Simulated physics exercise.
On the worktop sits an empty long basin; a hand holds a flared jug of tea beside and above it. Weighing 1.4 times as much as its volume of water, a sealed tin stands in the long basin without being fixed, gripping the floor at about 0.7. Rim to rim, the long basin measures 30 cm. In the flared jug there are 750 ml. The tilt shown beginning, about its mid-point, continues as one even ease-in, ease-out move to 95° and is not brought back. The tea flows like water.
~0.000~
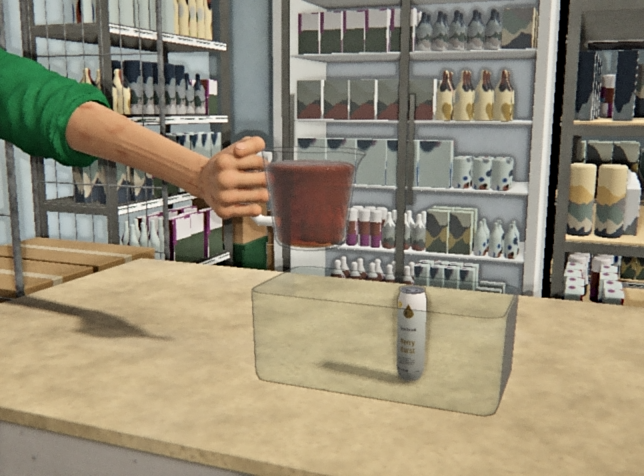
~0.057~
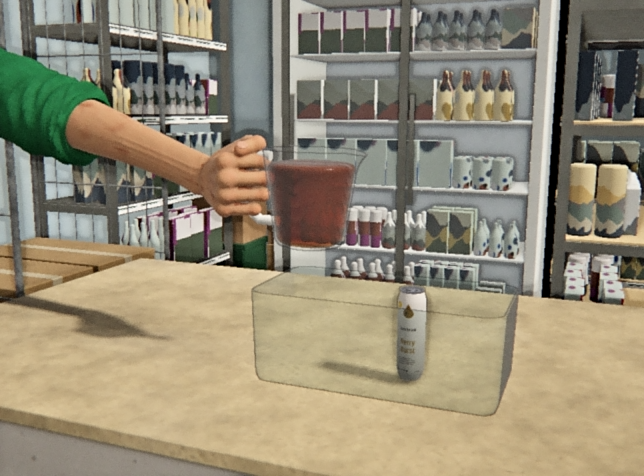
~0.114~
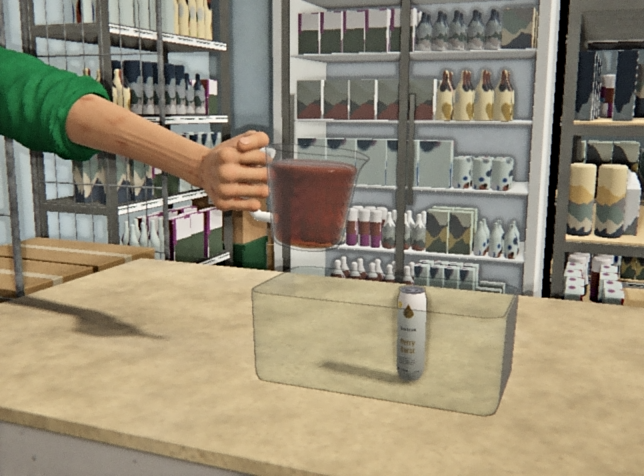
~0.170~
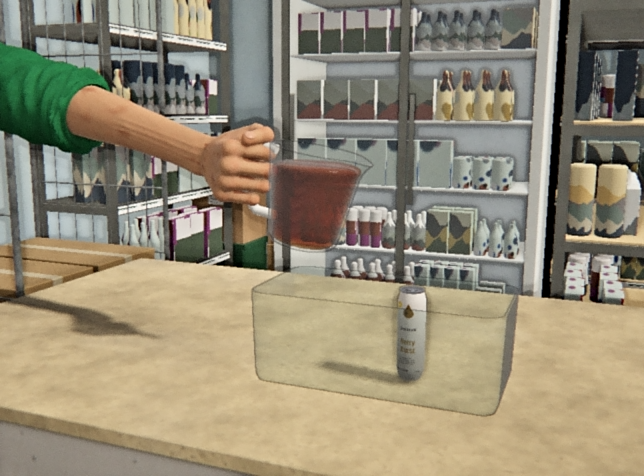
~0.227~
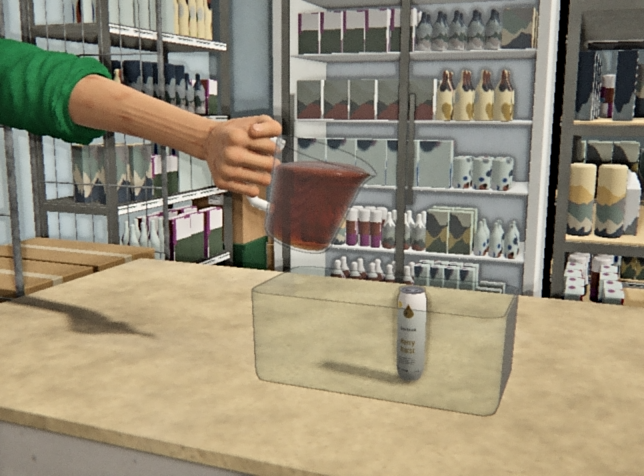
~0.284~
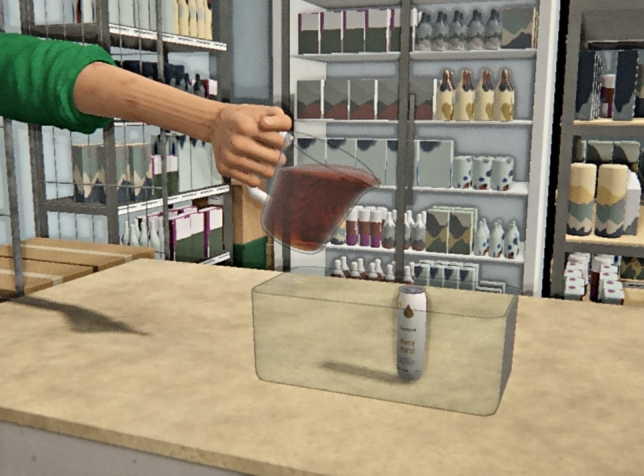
In this clip, a hand in a green sleeve holds a flared jug of reddish-brown tea above a clear long basin with a tin standing inside, then gradually tilts the jug to the right over the worktop.
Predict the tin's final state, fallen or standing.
I predict it is fallen.
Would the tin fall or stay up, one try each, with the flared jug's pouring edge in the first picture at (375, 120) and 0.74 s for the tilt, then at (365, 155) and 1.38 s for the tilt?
First it stays on its base; then it stays on its base.
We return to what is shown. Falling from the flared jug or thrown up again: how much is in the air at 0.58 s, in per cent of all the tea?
My guess is roughly 22 %.
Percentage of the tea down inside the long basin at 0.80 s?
That comes to about 70 percent.
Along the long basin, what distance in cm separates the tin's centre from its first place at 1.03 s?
I'd put it at around 6 centimetres.
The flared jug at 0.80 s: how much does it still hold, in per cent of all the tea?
Around 18 in a hundred is still there.
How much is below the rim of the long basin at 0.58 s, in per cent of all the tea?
Some 18 per cent.
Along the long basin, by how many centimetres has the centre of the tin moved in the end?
It finishes around 6.0 cm from where it began.
By 0.58 s the tilt is 81° and 60 per cent is still to pour; the tin stands where it began.
By 0.80 s the tilt is 95° and 18 per cent is still to pour; the tin stands where it began.
By 1.03 s the tilt is 95° and 3 per cent is still to pour; the tin lies on its side.
By 1.28 s the tilt is 95° and 0 per cent is still to pour; the tin lies on its side.
At rest the tin lies on its side.
